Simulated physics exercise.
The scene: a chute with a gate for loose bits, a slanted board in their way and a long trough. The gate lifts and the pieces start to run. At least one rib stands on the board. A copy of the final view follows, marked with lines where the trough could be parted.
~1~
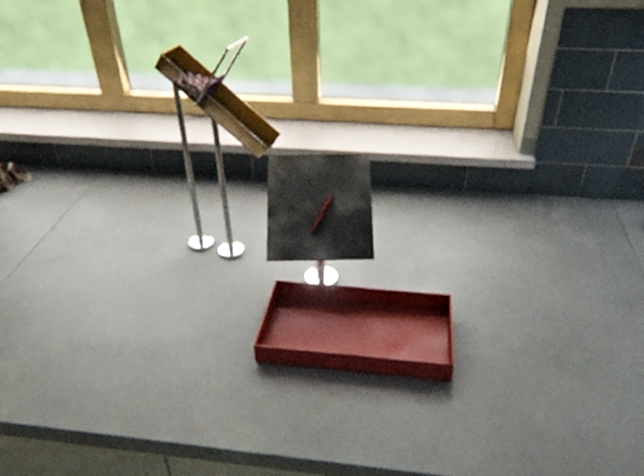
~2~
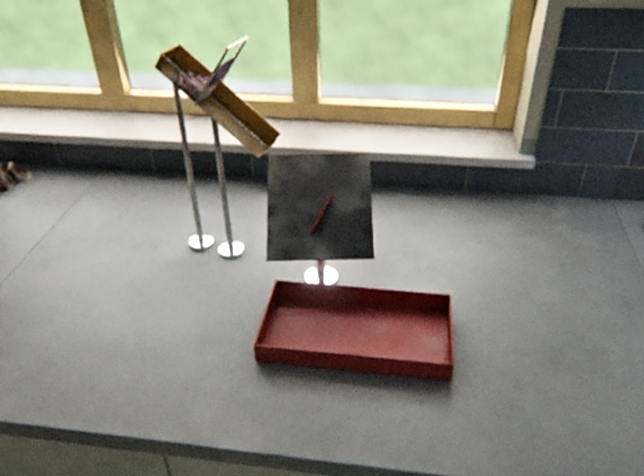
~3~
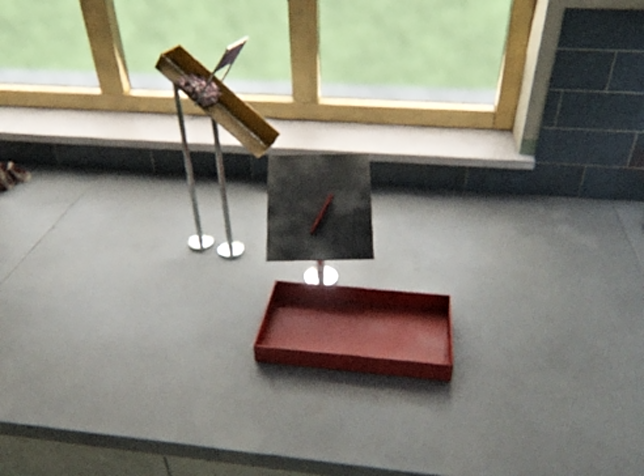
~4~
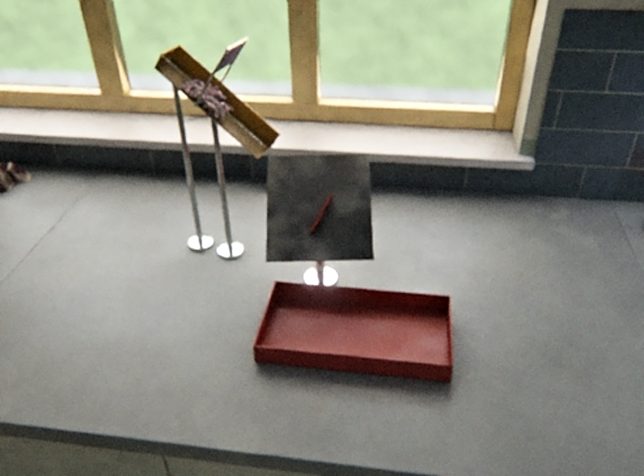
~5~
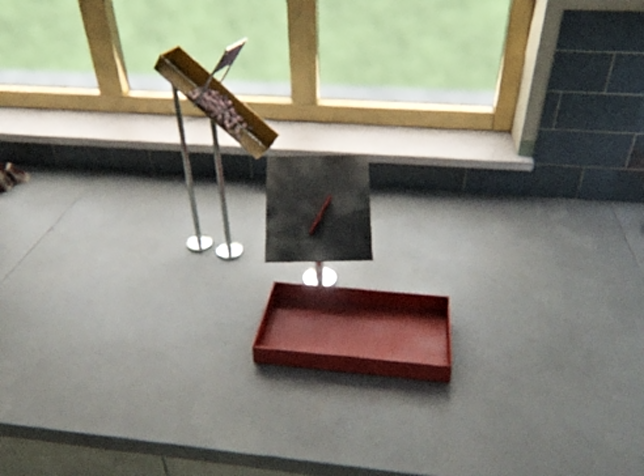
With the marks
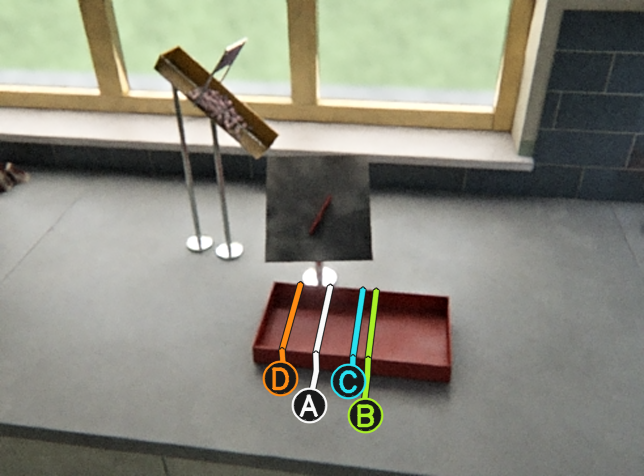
In this clip, a small gate lifts on a sloping wooden chute above a dark tilted board and an empty red trough, and a cluster of small pale pieces slides down the chute to the right, spreading out along it.
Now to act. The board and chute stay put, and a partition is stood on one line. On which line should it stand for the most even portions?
Choose D.
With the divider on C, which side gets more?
Left.
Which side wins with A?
Left.
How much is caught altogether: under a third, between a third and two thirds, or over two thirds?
It is between a third and two thirds.
On the marked copy, line A crosses the front rim at (316, 352); line B crosses the front rim at (368, 358); line C crosses the front rim at (353, 356); line D crosses the front rim at (282, 349).
For line A, of what is caught, the bulk on the left of the divider, a small share on the right.
For line B, of what is caught, all but a few on the left of the divider, only a few on the right.
For line C, of what is caught, all but a few on the left of the divider, a small share on the right.
For line D, of what is caught, close to two thirds on the left of the divider, close to a third on the right.
